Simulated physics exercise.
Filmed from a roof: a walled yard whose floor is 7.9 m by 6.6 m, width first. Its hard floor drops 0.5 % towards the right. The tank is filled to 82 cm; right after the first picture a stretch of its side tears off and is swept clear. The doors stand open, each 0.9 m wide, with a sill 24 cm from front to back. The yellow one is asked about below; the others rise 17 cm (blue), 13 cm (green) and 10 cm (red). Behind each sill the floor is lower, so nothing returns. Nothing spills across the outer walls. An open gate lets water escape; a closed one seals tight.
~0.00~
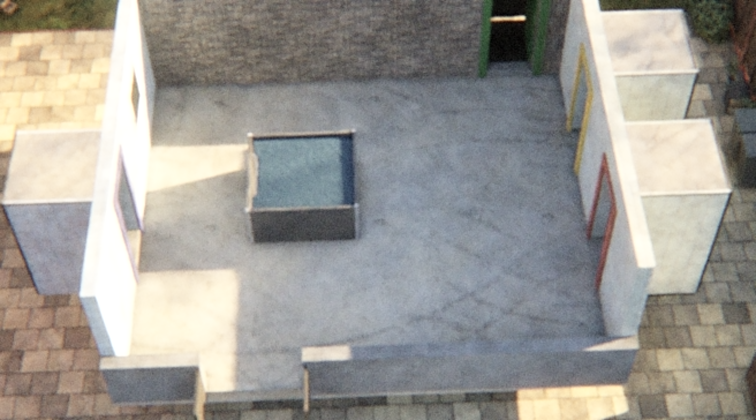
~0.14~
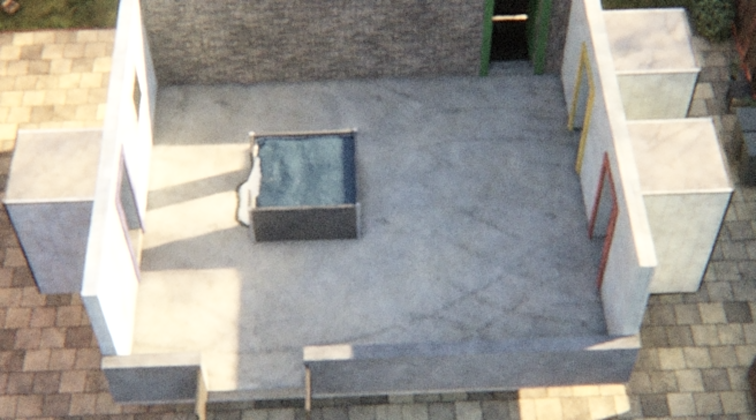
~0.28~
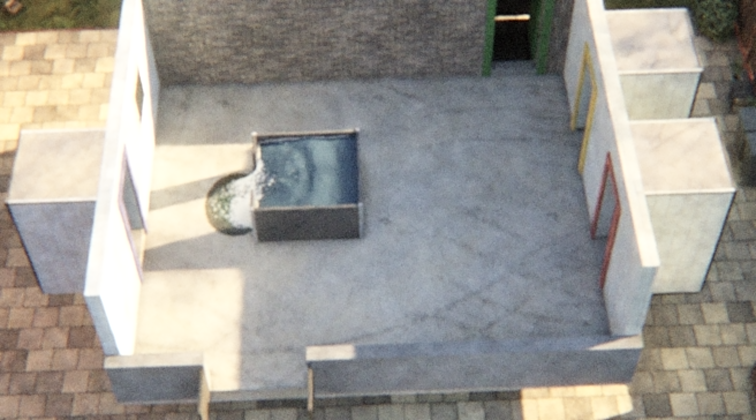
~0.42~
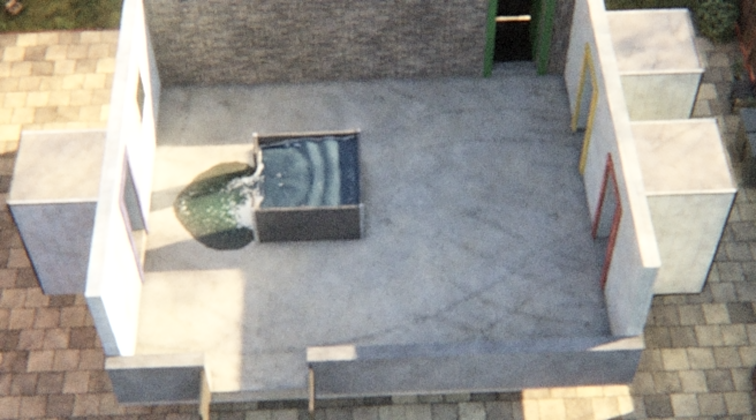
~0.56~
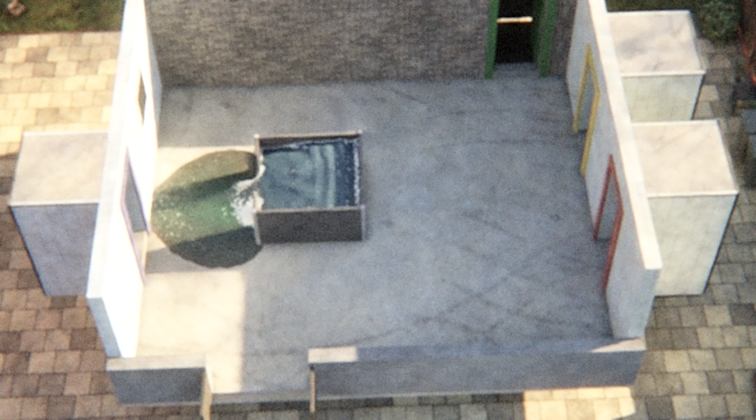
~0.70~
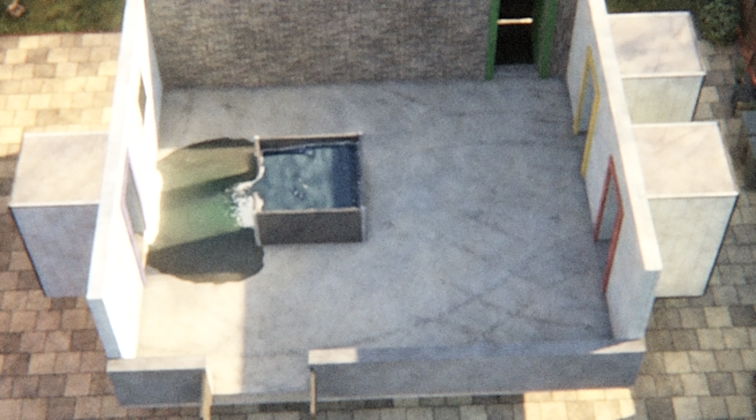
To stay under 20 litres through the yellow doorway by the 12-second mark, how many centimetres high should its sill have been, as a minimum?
Close to 5.5 cm is just enough.
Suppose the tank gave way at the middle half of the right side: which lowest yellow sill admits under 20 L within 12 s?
Then roughly 18 cm.
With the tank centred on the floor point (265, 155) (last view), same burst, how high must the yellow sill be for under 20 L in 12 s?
Then roughly 7.0 cm.
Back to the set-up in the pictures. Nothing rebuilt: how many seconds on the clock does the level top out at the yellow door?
Near 8.0 s.
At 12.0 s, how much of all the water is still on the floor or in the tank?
Roughly 86 in a hundred.
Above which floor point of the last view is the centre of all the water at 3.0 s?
Around (245, 208).
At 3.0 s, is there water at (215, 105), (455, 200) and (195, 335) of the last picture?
In turn: Flooded, not reached, wet.
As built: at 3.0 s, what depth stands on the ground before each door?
Depths in cm: Yellow 0, blue 19, green 0, red 0.
After 1.4 s water covers 15 % of the floor, deepest (42 cm) near (161, 209); it has not reached the yellow door.
After 3.0 s water covers 30 % of the floor, deepest (28 cm) near (163, 93); it has not reached the yellow door.
After 12.0 s water covers 95 % of the floor, deepest (9 cm) near (533, 370); 7 cm at the yellow door, 0 litres in over its 9 cm sill.
At the yellow door as built, the water arrived by 6.0 s and peaked near 10 cm at 8.0 s.
With a sill of 4.5 cm, 36 litres would have come in within the 12 s; with 6 cm, 15 litres. So under 20 litres takes about 5.5 cm.
